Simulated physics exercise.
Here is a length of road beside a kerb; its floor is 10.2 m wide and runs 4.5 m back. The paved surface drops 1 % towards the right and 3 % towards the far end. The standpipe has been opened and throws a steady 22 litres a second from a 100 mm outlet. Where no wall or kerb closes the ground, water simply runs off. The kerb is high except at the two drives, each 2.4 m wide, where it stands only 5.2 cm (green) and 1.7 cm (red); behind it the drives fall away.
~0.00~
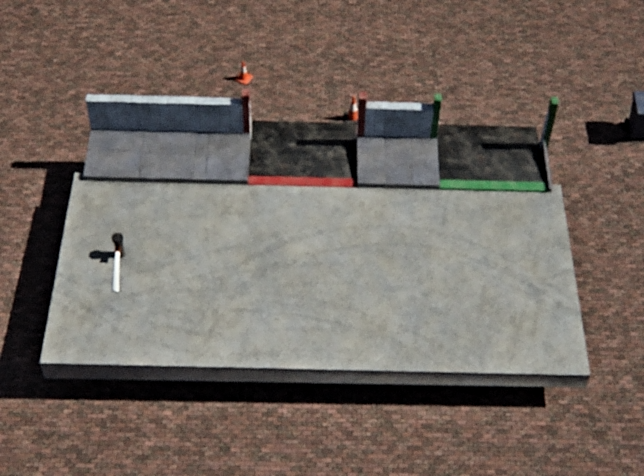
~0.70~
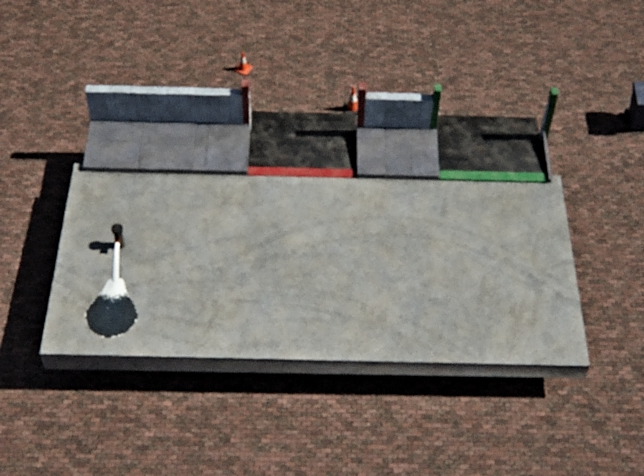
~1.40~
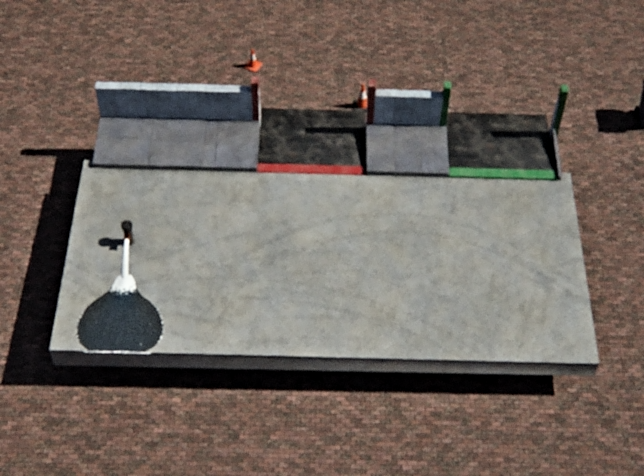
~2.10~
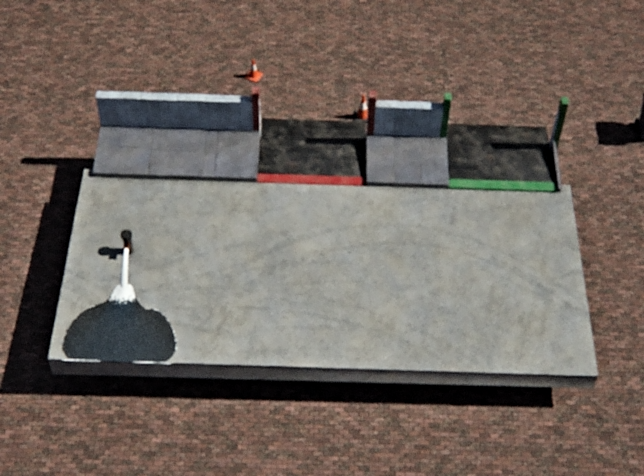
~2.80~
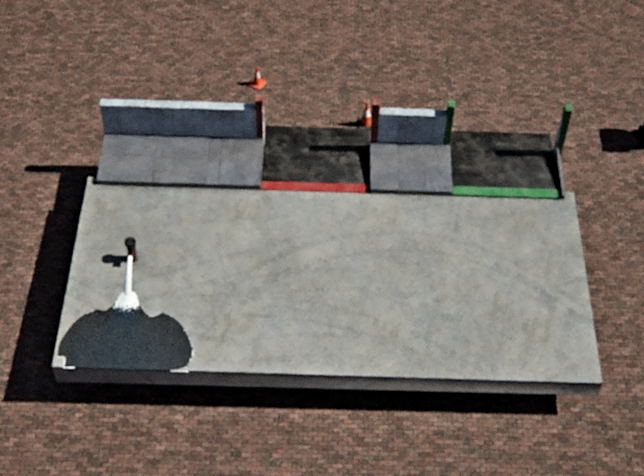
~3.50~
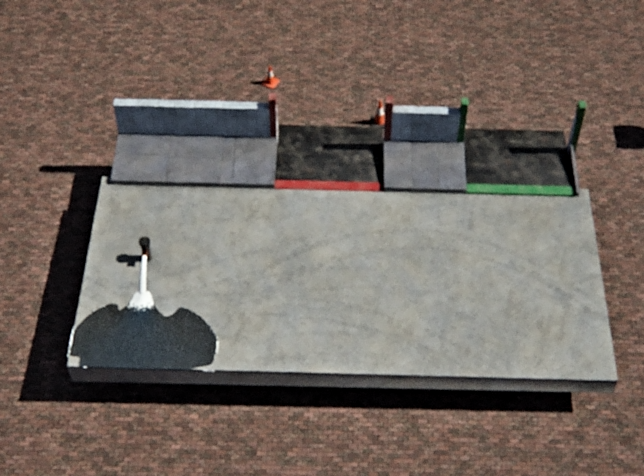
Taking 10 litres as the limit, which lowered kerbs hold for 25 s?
One by one: At the green driveway it does not reach the limit; at the red driveway it does not reach the limit.
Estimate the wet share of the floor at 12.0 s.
About 5 per cent.
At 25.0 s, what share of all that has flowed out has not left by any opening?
Roughly 18 in a hundred.
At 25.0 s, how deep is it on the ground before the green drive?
Roughly 0.0 cm deep.
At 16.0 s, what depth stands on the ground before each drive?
In cm: Green 0.0, red 0.0.
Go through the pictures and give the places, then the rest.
In the first picture, the jet has just started at (117, 261); the ground is still dry.
In the second picture, from the spout at (116, 251) the water has spread over 0.9 m2; its tip is at (117, 335), and it is 1.5 cm deep on average.
In the third picture, the jet leaves at (126, 248); the sheet reaches (146, 352), 2.7 m away, and wets 2.0 m2.
In the fourth picture, from the spout at (125, 257) the water has spread over 2.5 m2; its tip is at (169, 362), and it is 1.2 cm deep on average.
In the fifth picture, the jet leaves at (129, 265); the sheet reaches (185, 370), 2.9 m away, and wets 2.9 m2.
In the sixth picture, from the spout at (144, 264) the water has spread over 3.2 m2; its tip is at (203, 370), and it is 1.1 cm deep on average.
After 5.0 s water covers 5 % of the floor and is deepest (5 cm) near (145, 299); green driveway not reached, red driveway not reached.
After 8.0 s water covers 5 % of the floor and is deepest (5 cm) near (145, 299); green driveway not reached, red driveway not reached.
After 12.0 s water covers 5 % of the floor and is deepest (5 cm) near (145, 299); green driveway not reached, red driveway not reached.
After 16.0 s water covers 5 % of the floor and is deepest (5 cm) near (145, 299); green driveway not reached, red driveway not reached.
After 25.0 s water covers 10 % of the floor and is deepest (5 cm) near (145, 299); green driveway not reached, red driveway 1.6 cm at the lowered kerb, 0 L in.
